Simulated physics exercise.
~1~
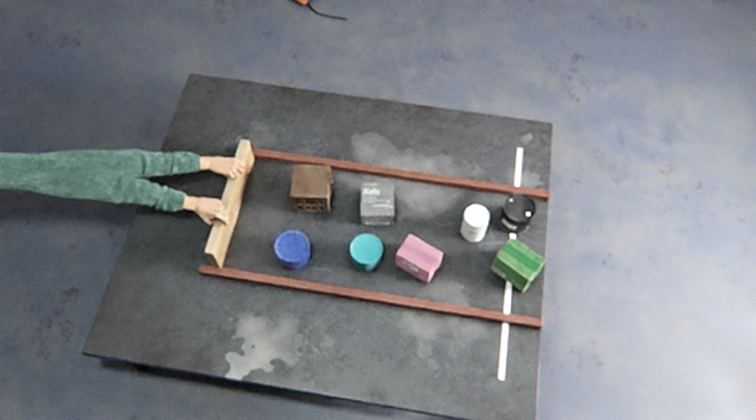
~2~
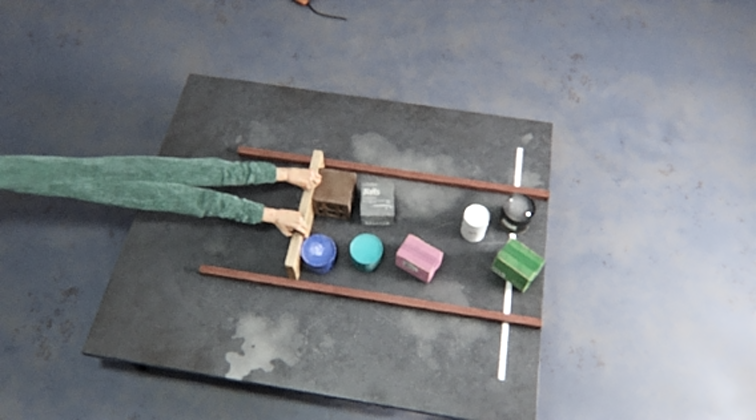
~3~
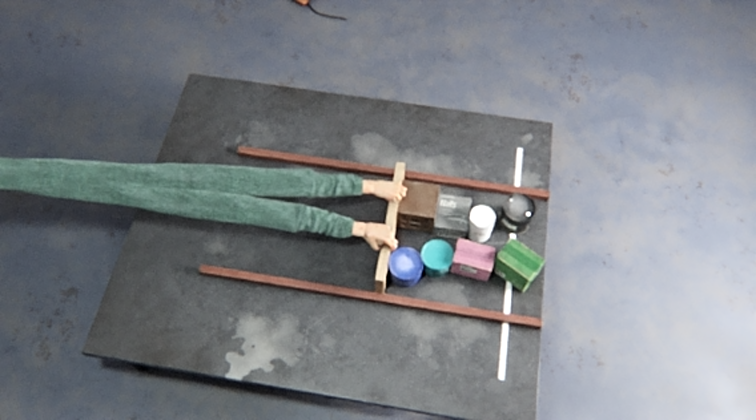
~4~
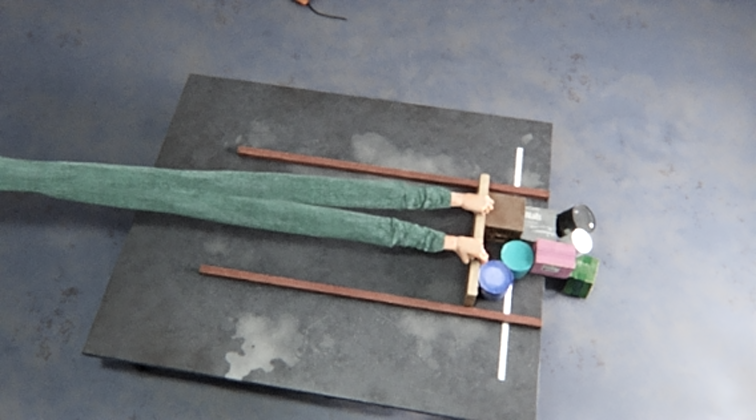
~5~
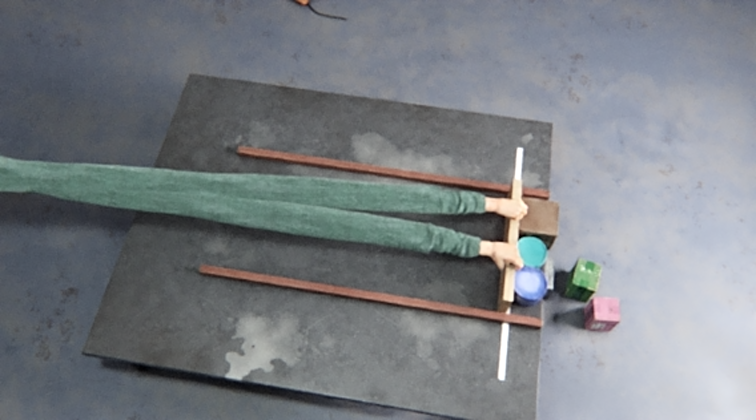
On a dark raised deck, green-sleeved arms pushing a plank rightward to a white tape line, sending five objects over the edge.
